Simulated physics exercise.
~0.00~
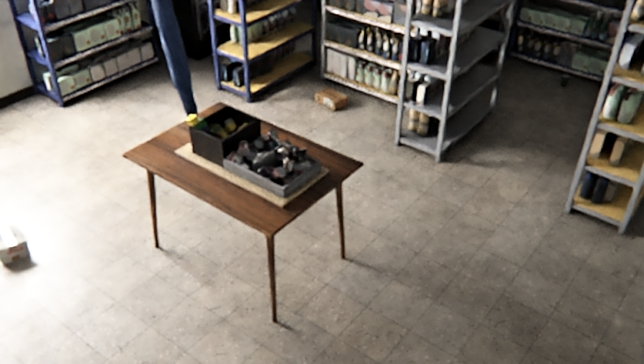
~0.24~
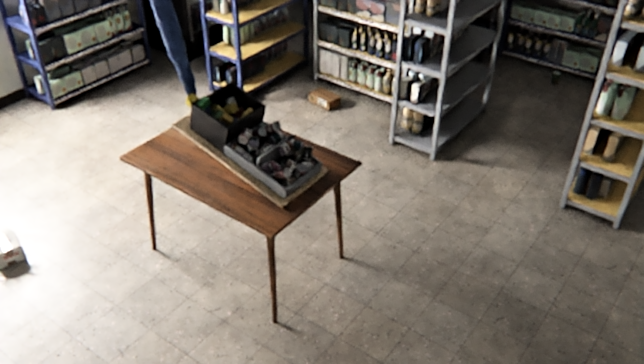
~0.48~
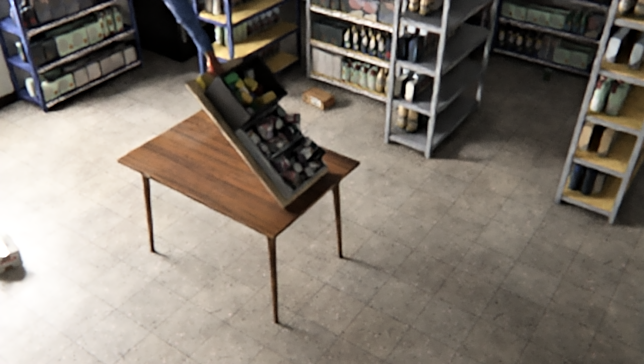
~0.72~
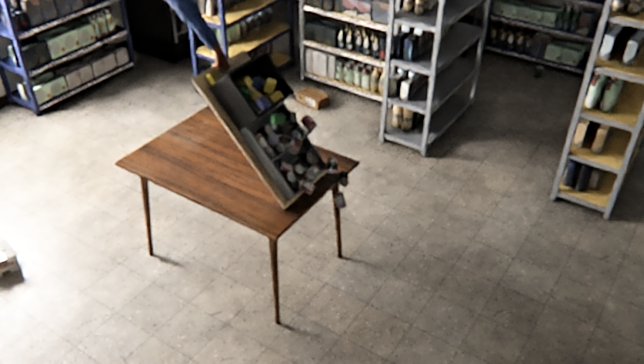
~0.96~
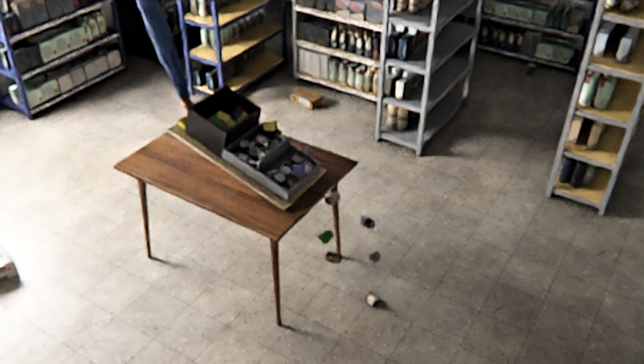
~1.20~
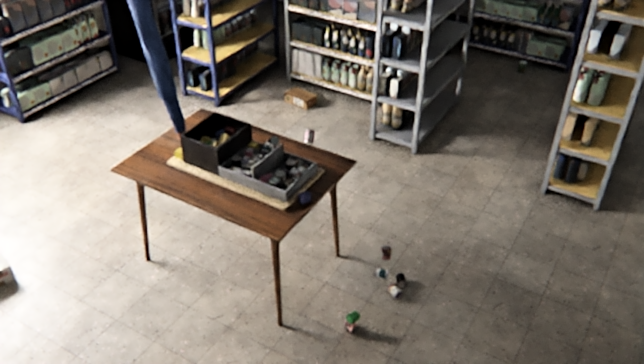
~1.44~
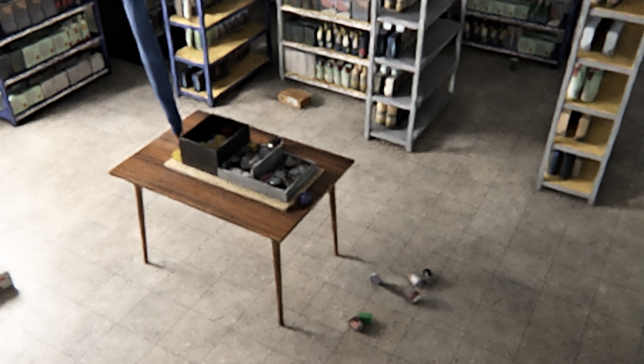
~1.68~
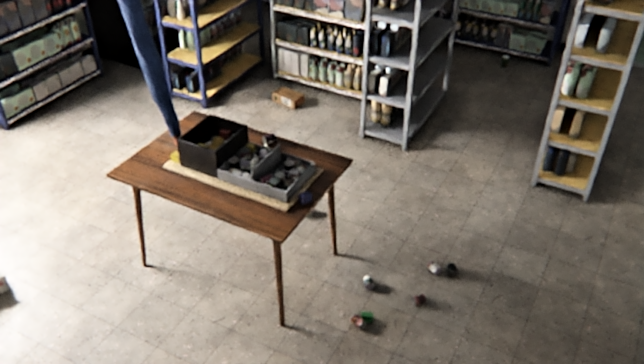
We see a plywood board holding a black tote and a grey tote on a wooden table; a blue-sleeved arm raises its left end steeply, sending small pieces tumbling off the right side, then lowers it flat, leaving a few scattered on the floor and most still in the totes.
